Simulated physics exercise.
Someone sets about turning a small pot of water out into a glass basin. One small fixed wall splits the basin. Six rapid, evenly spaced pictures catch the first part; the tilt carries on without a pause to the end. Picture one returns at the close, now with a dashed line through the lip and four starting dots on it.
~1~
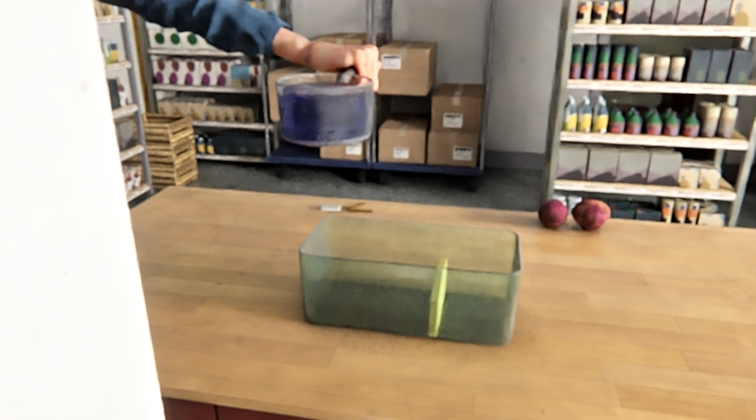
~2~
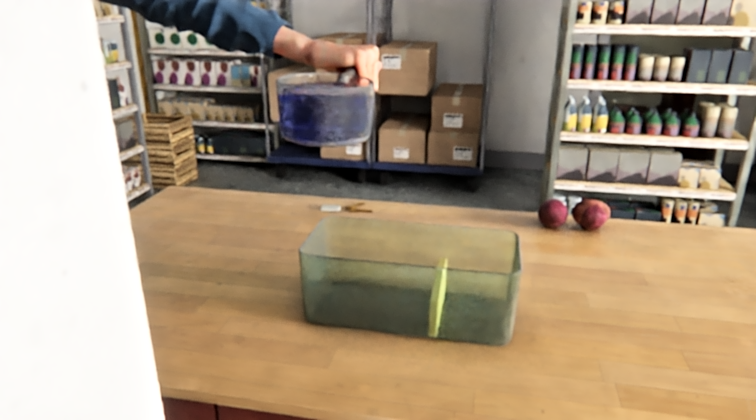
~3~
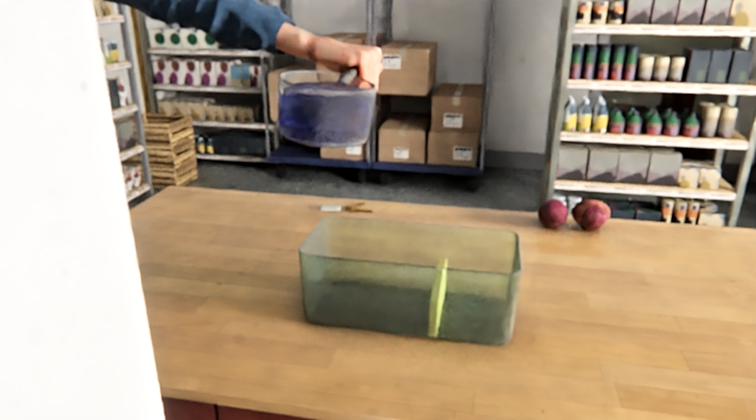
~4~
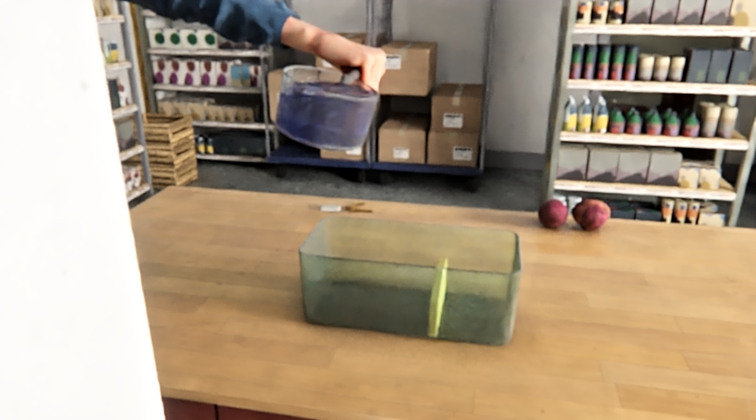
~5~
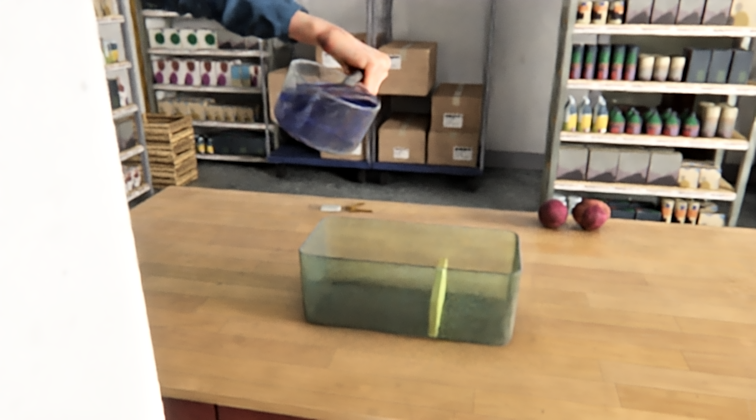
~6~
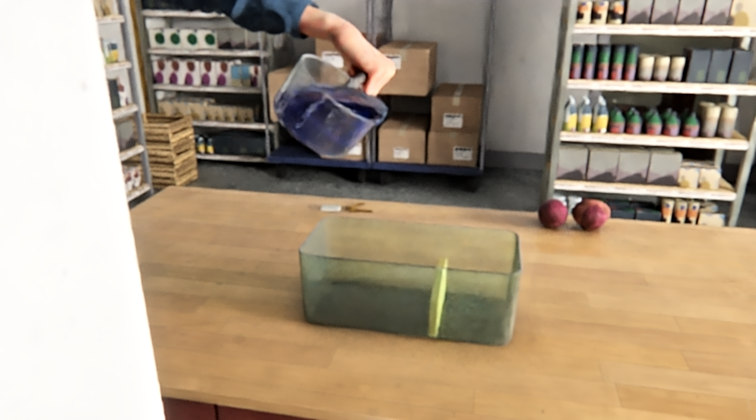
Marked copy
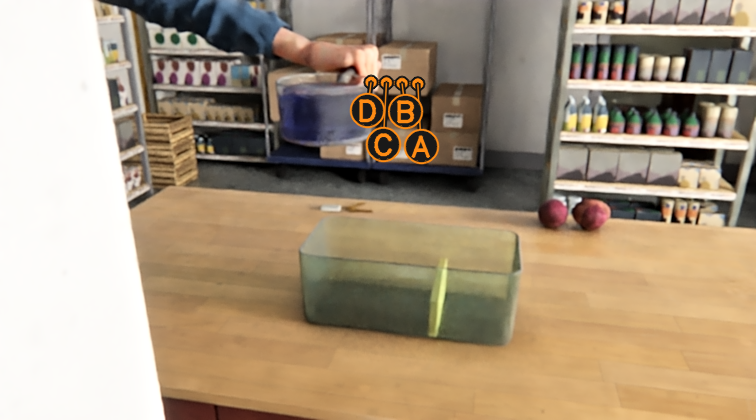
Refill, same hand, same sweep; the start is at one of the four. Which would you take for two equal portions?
The best place is B.
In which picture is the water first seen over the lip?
Picture 5.
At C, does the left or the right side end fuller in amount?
The left side.
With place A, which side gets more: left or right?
More ends on the right.
In orange, A at (417, 83); B at (402, 83); C at (386, 82); D at (371, 82).
For place A, about 31 % ends left of the wall and 65 % right of it; 4 % is lost outside.
For place B, about 49 % ends left of the wall and 47 % right of it; 4 % is lost outside.
For place C, about 71 % ends left of the wall and 24 % right of it; 5 % is lost outside.
For place D, about 84 % ends left of the wall and 6 % right of it; 11 % is lost outside.
